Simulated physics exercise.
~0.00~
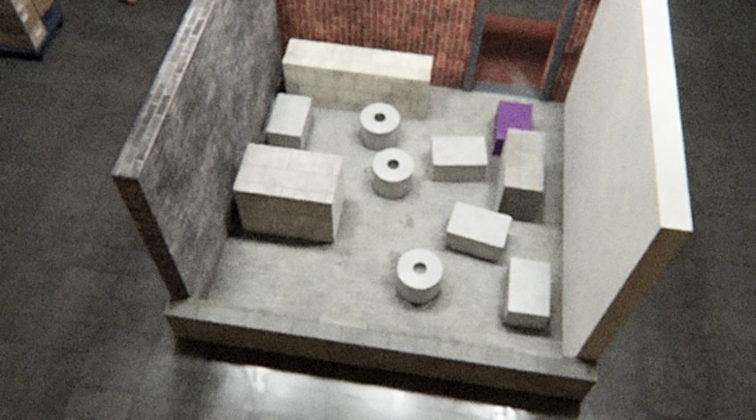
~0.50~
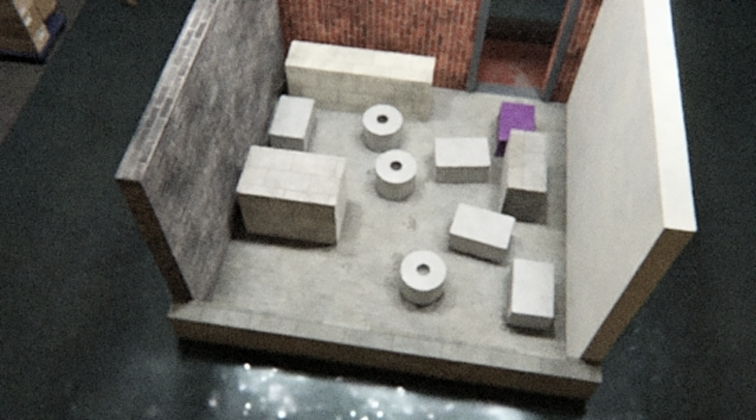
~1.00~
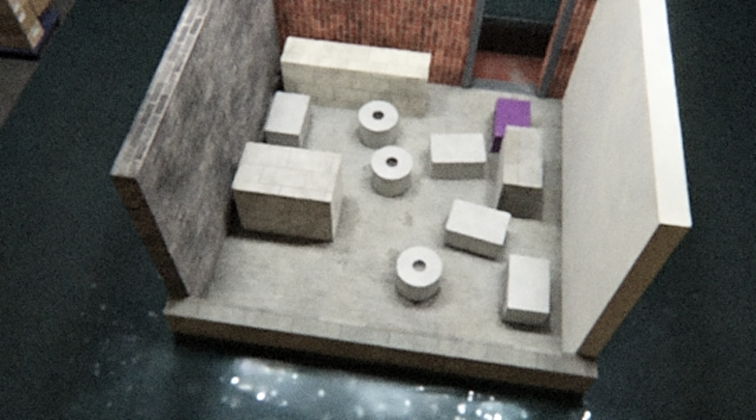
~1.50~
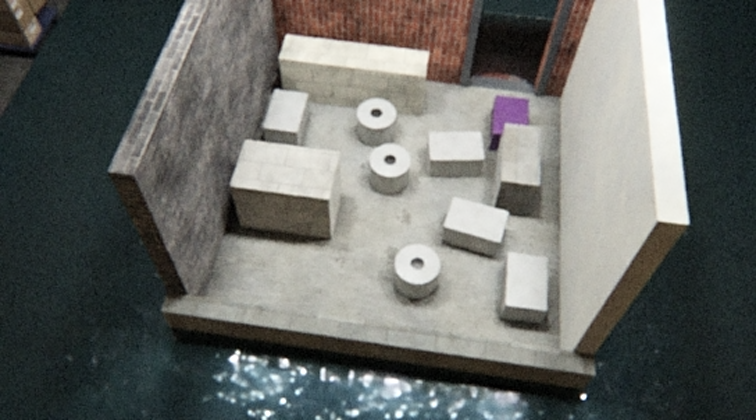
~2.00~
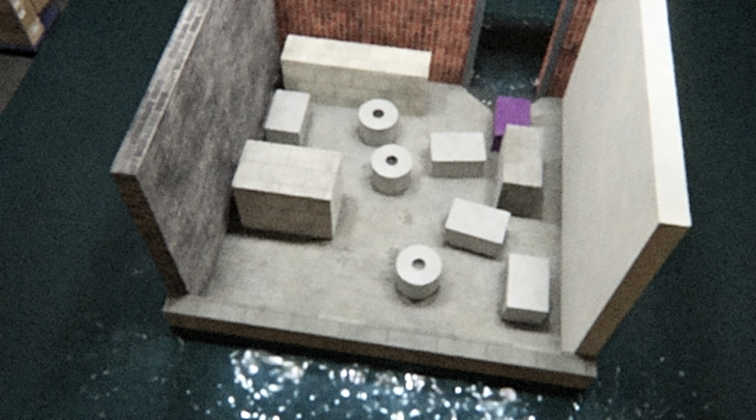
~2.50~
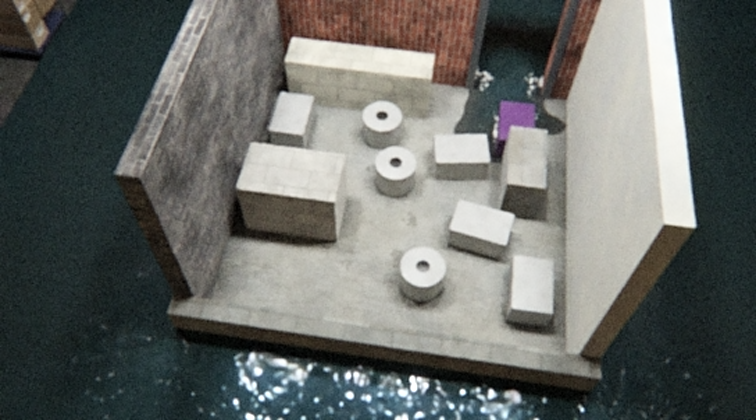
A roofless corner store with a dark brick wall on the left, a red brick wall at the back and a pale wall on the right is seen from high above. Pale blocks and three round drums stand on its grey floor, with a purple crate near the open doorway at the back right. Dark water spreads outside, then enters through the doorway and reaches around the crate, while the view shakes slightly and the objects barely move.
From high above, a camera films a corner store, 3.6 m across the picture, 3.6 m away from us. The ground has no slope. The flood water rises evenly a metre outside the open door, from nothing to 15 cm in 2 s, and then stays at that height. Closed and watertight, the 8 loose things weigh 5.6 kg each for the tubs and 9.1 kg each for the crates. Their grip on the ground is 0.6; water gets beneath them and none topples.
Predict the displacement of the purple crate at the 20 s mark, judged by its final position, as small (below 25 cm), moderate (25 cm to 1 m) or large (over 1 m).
Large.
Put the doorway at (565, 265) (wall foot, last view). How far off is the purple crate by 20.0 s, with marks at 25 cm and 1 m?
Then the purple crate is pushed slightly.
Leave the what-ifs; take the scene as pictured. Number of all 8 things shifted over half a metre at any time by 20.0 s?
It works out to 8.
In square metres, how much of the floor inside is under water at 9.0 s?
That flooded area is roughly 11.0 m2.
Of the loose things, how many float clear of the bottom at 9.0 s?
I'd say 5 of them.
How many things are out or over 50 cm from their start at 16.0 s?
The answer is 4.
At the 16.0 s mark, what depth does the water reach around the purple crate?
About 9 cm.
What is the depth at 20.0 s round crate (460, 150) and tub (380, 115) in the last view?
13 and 10 cm.
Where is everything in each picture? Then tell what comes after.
In the first frame, the purple crate at (515, 121), on the bottom; water covers 0.0 m2; 0 of 8 have shifted.
In the second frame, the purple crate at (517, 122), on the bottom; 0.0 m2 under water; 0 of 8 have shifted.
In the third frame, the purple crate at (513, 118) rests on the ground; water covers 0.0 m2; 0 of 8 have shifted.
In the fourth frame, the purple crate at (511, 116) rests on the ground; 0.0 m2 under water; 0 of 8 have shifted.
In the fifth frame, the purple crate at (513, 117) rests on the ground; 0.2 m2 under water; 0 of 8 have shifted.
In the sixth frame, the purple crate at (517, 122) rests on the ground, 5 cm from its start; 0.8 m2 under water; 0 of 8 have shifted.
After 4.0 s the purple crate is near (517, 120), 0.0 m from its start, aground; 0 afloat.
After 9.0 s the purple crate is near (473, 128), 0.6 m from its start, aground; 5 afloat.
After 16.0 s the purple crate is near (299, 133), 2.5 m from its start, afloat; 8 afloat.
After 20.0 s the purple crate is near (392, 124), 1.5 m from its start, afloat; 8 afloat.
